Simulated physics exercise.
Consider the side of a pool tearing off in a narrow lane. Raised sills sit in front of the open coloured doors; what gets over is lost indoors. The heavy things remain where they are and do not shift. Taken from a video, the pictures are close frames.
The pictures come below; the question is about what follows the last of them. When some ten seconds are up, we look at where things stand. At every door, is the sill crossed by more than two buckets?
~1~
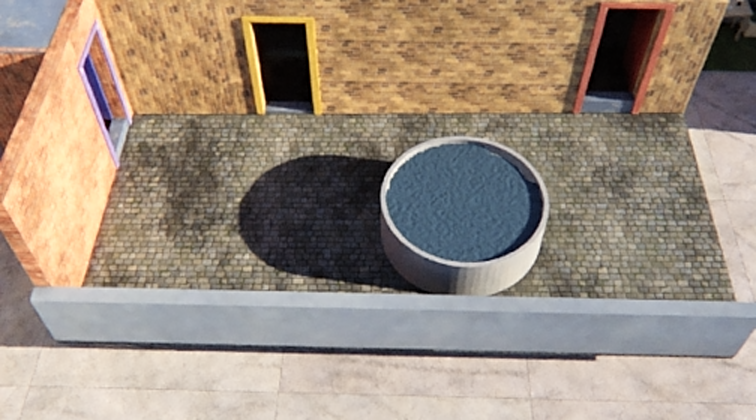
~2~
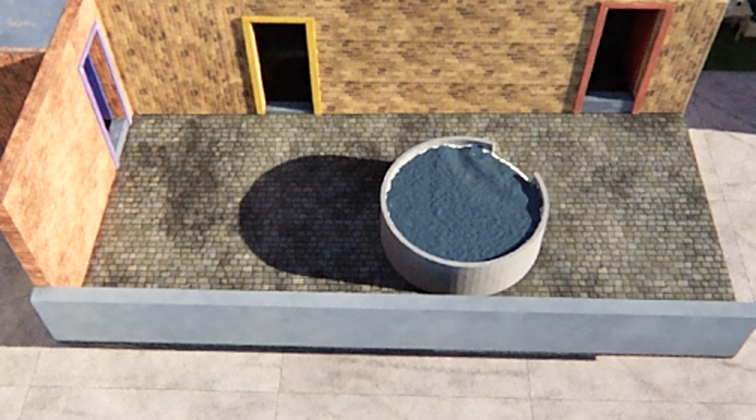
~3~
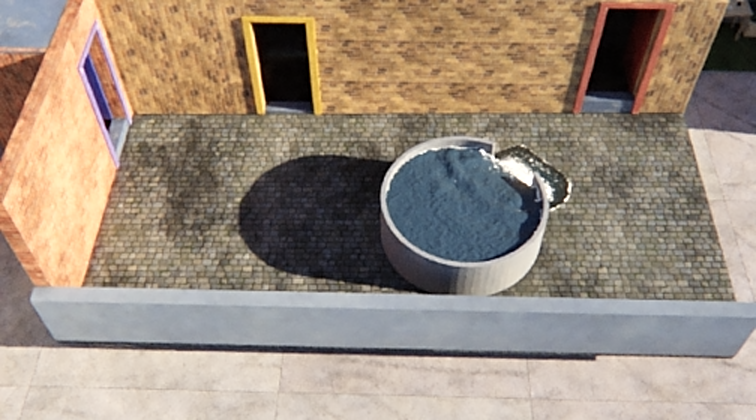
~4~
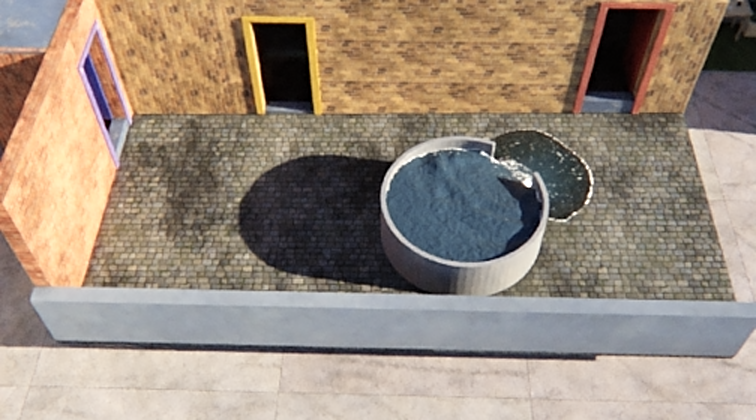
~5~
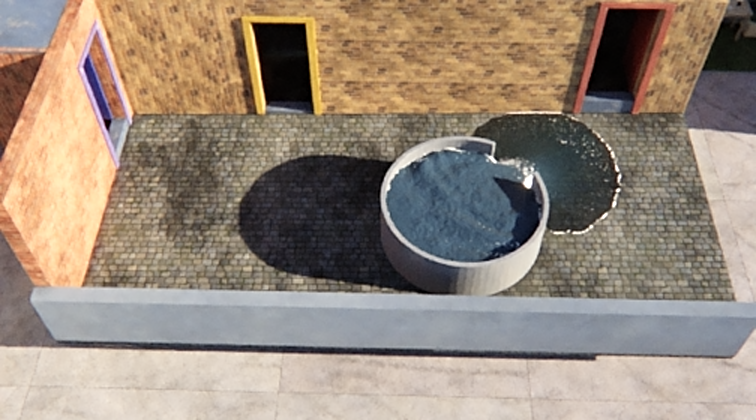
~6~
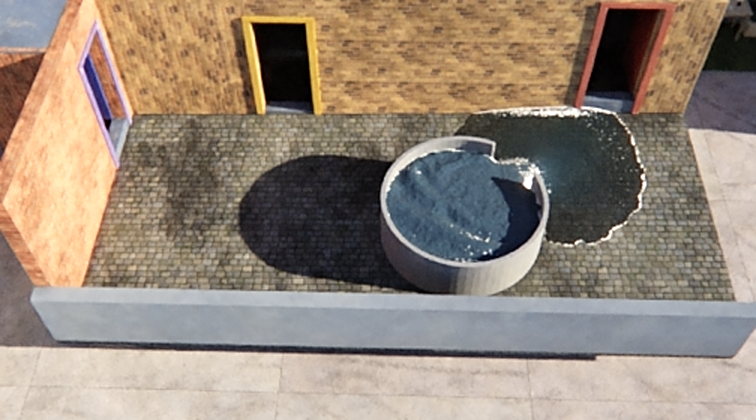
The yellow door: No; the red door: No; the blue door: No.
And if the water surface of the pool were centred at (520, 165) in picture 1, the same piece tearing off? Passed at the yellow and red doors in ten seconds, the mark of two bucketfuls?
The yellow door stays within the threshold, and the red door exceeds the threshold.
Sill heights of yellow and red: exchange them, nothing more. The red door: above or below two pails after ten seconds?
Result - red crosses the line.
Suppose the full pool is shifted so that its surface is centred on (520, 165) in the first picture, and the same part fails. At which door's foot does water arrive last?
That would be the blue door.
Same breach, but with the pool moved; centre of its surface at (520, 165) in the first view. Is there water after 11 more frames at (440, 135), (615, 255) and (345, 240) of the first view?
So, in the order given, I'd say soaked through, unaffected, unaffected.
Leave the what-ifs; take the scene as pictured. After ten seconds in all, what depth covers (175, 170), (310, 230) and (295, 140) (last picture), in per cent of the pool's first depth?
I'd say close to 4, 0 and 2 percent.
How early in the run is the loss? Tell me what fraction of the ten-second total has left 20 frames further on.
Close to 45 per cent, I'd say.
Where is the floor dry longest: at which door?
It's the one in blue.
A moment on, water covers 20 % of the floor; the yellow door not reached, the red door wet at the sill, nothing in, the blue door not reached.
Next, water covers 25 % of the floor; the yellow door not reached, the red door wet at the sill, nothing in, the blue door not reached.
Then, water covers 40 % of the floor; the yellow door wet at the sill, nothing in, the red door wet at the sill, nothing in, the blue door not reached.
Later, water covers 55 % of the floor; the yellow door wet at the sill, nothing in, the red door wet at the sill, nothing in, the blue door wet at the sill, nothing in.
In the end, water covers 65 % of the floor; the yellow door wet at the sill, nothing in, the red door wet at the sill, nothing in, the blue door wet at the sill, nothing in.
